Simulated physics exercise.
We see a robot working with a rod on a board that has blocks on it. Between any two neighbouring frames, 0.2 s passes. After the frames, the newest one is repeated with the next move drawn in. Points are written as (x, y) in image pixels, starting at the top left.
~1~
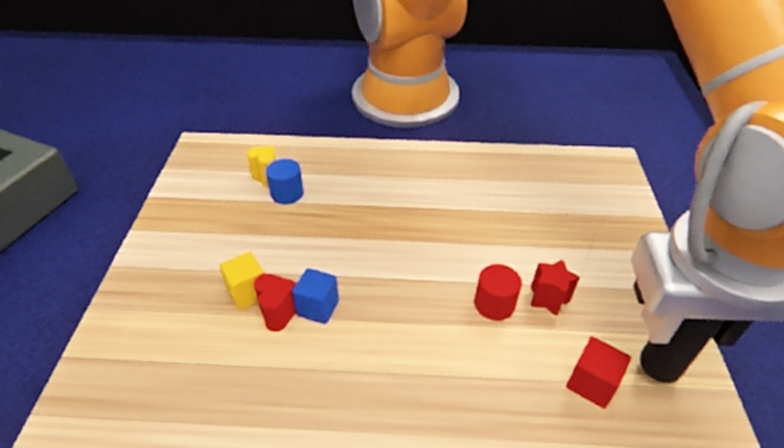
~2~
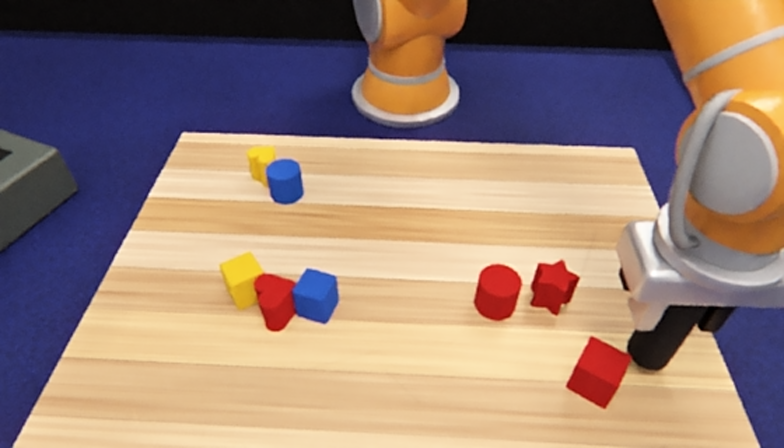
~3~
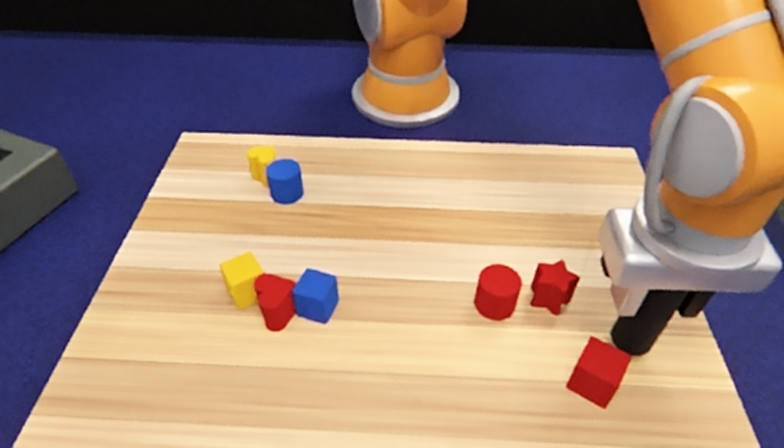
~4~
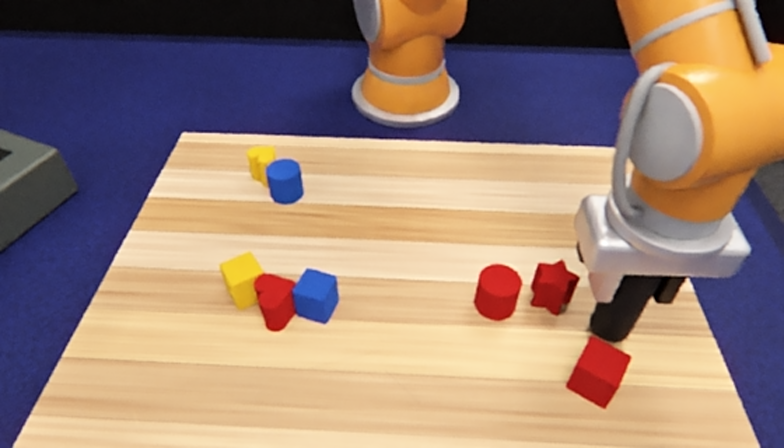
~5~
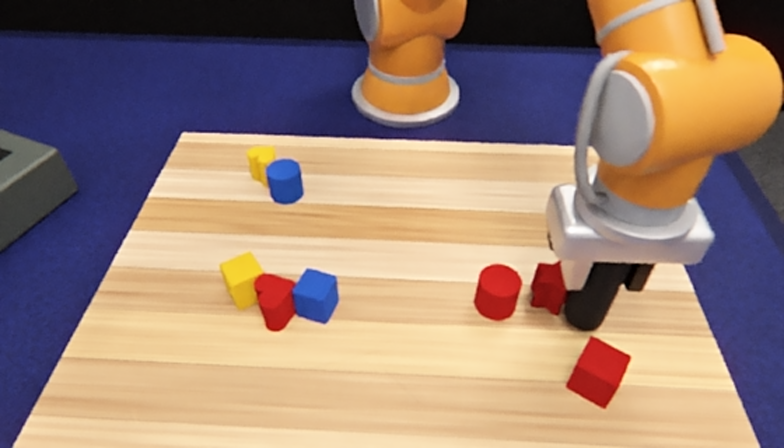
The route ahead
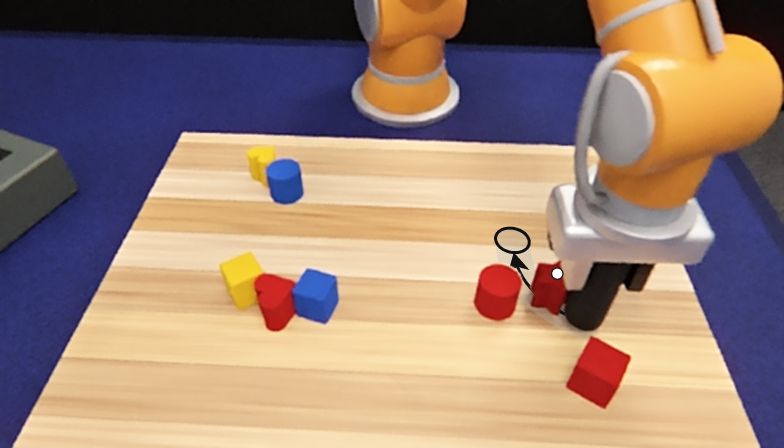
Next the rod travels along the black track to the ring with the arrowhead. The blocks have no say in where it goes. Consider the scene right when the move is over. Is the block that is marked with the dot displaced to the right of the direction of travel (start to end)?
No, that is not what happens.
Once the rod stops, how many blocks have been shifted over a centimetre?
By the end of the path, one block has moved more than about a centimetre.
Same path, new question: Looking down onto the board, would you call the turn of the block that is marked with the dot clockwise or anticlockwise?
The twist is anticlockwise.
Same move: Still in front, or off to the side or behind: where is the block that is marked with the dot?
Beside or behind.
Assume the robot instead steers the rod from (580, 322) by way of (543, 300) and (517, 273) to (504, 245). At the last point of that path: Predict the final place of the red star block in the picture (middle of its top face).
I'd expect the centre of its top face to be at (481, 208).
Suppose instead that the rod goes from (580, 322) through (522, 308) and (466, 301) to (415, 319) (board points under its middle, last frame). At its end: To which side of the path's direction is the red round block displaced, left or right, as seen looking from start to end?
It goes right.
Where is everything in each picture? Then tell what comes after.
The first picture shows rod tip at (660, 366); block tops, red round block at (501, 279); red star block at (557, 274).
The second picture shows rod at (647, 354); blocks unchanged.
The third picture shows rod at (630, 340); blocks unchanged.
The fourth picture shows rod at (609, 327); blocks unchanged.
The fifth picture shows rod at (583, 316); red round block at (501, 279); red star block at (557, 274).
Path on the board, from (580, 322) through (542, 299) and (519, 270) to (512, 240); the dot is on the red star block.
On the path given first. One third of the way, rod at (543, 292); red star block at (524, 252).
Two thirds of the way, rod at (520, 263); red star block at (499, 227).
At the end, rod at (514, 234); red round block in place; red star block at (486, 213), turned 40° anticlockwise.
